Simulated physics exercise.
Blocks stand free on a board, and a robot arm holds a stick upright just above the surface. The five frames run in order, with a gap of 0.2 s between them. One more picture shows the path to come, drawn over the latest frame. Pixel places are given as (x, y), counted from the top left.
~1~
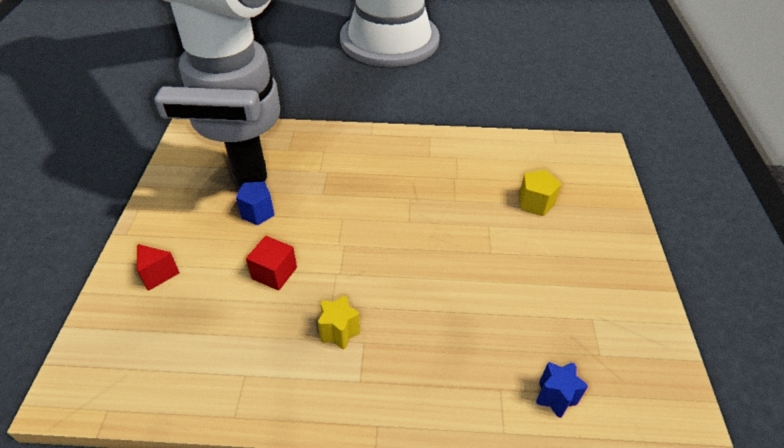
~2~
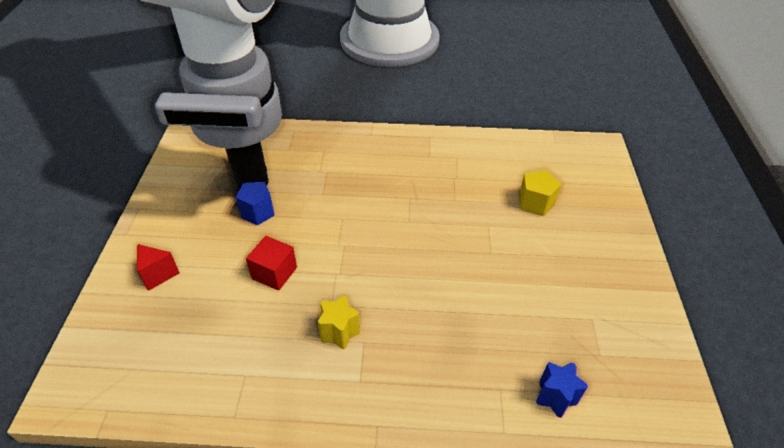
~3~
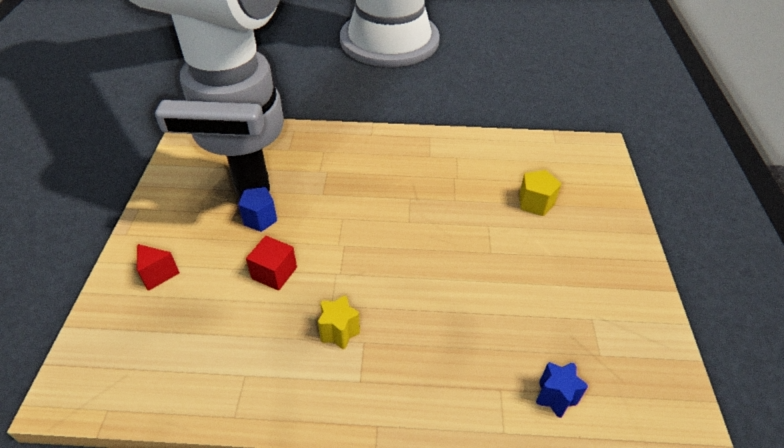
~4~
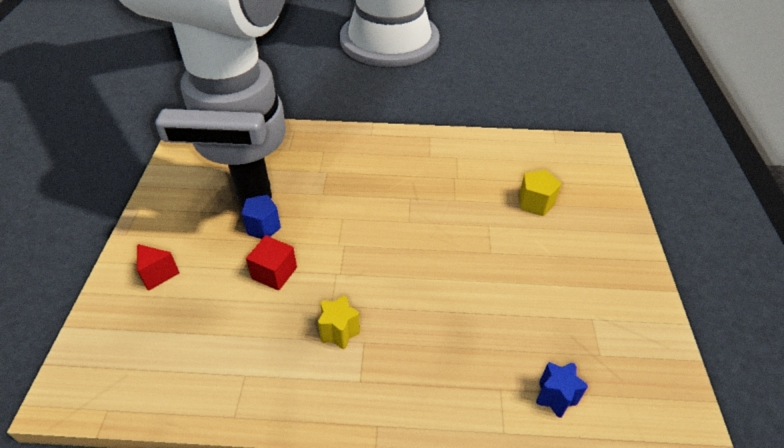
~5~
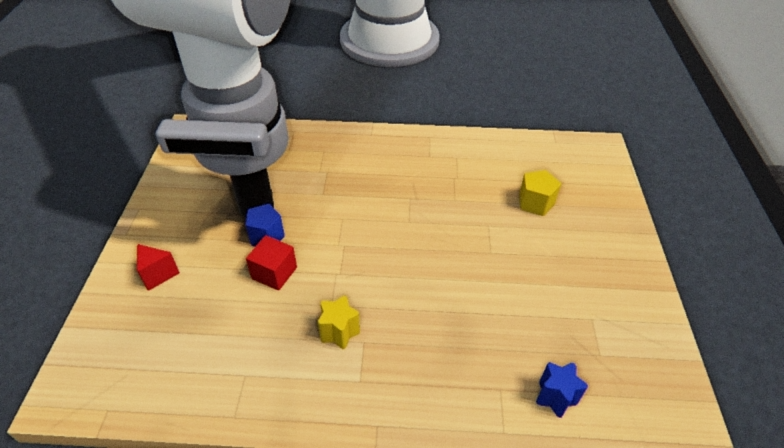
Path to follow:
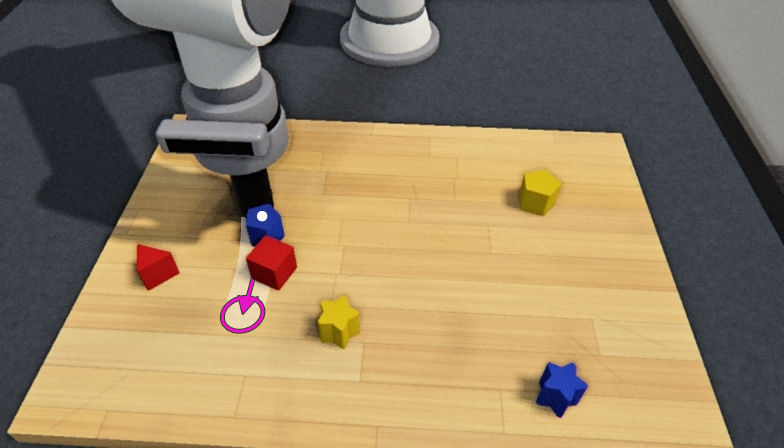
A robot arm lowers its dark stick toward the viewer across a wooden board, pushing a blue pentagonal block a short way up to a red square block, while the red triangular block, yellow pieces and blue star stay still.
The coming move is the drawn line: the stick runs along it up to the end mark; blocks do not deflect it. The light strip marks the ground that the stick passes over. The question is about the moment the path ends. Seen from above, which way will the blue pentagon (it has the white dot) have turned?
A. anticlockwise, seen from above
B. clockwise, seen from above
A.
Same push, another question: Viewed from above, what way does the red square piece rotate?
From above, it turns clockwise.
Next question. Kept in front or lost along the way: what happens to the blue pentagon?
Slid off.
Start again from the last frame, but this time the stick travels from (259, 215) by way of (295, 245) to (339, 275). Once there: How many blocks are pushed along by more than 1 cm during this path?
In total, two blocks get moved by over 1 cm.
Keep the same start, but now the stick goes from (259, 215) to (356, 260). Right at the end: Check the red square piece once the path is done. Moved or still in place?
Here's my answer: The red square piece gets displaced.
Path on the board, from (259, 215) over (257, 261) to (243, 314); the dot is on the blue pentagon.
What follows on the original path. One third of the way, stick at (257, 238); blue pentagon at (275, 244), turned 45° anticlockwise; red square piece at (277, 271), turned 35° clockwise.
Two thirds of the way, stick at (251, 272); blue pentagon at (284, 264), turned 105° anticlockwise; red square piece at (292, 295), turned 65° clockwise.
At the end, stick at (240, 307); red triangular block in place; blue pentagon at (284, 266), turned 120° anticlockwise; red square piece at (293, 297), turned 65° clockwise.
